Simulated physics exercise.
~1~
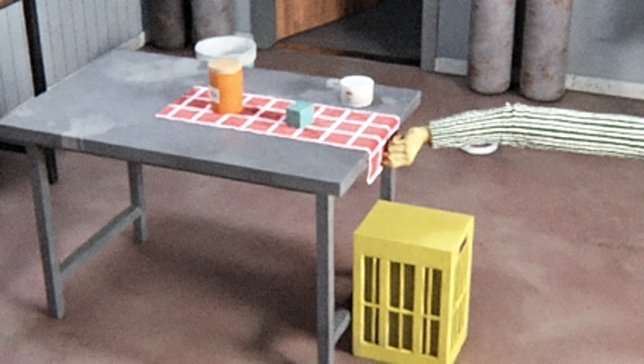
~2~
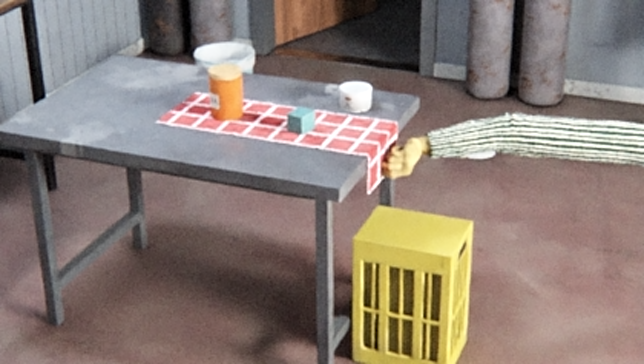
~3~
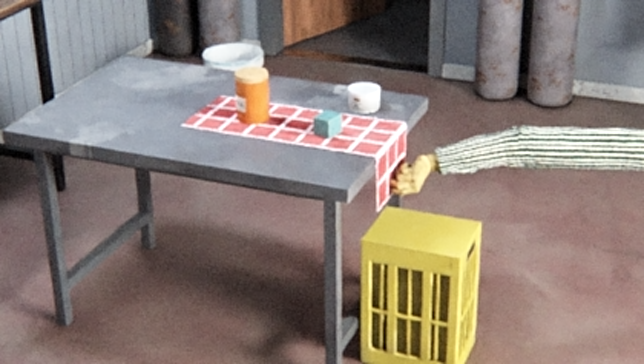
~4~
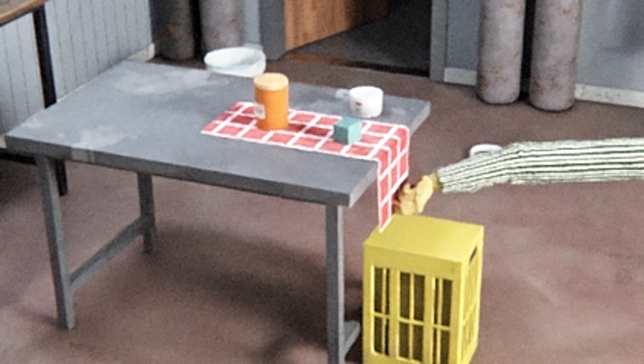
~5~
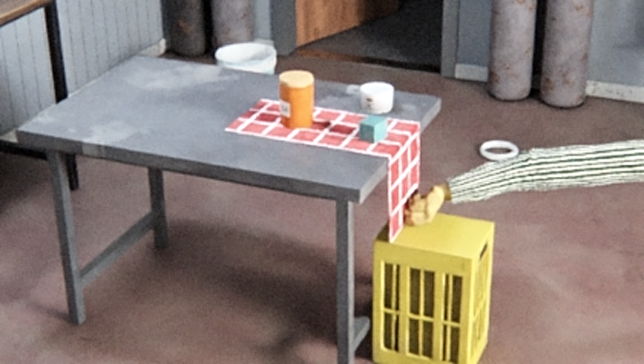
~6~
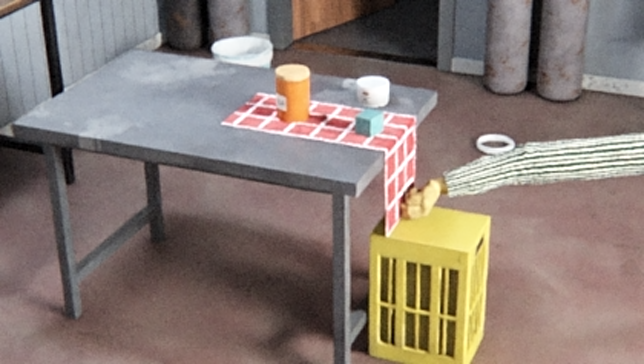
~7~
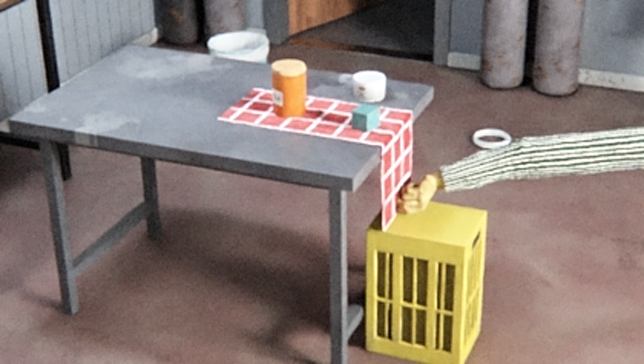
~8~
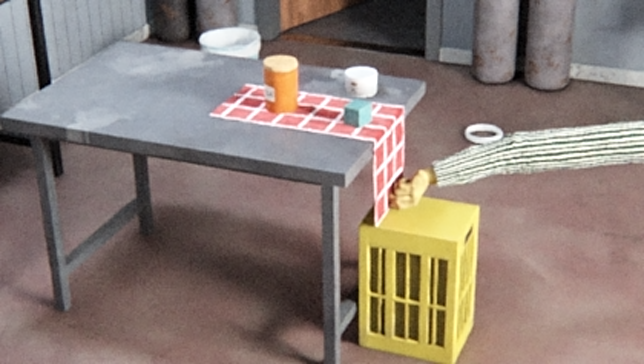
Red checked cloth being pulled down over a table's edge to a yellow crate, carrying canister and block along, all staying up.
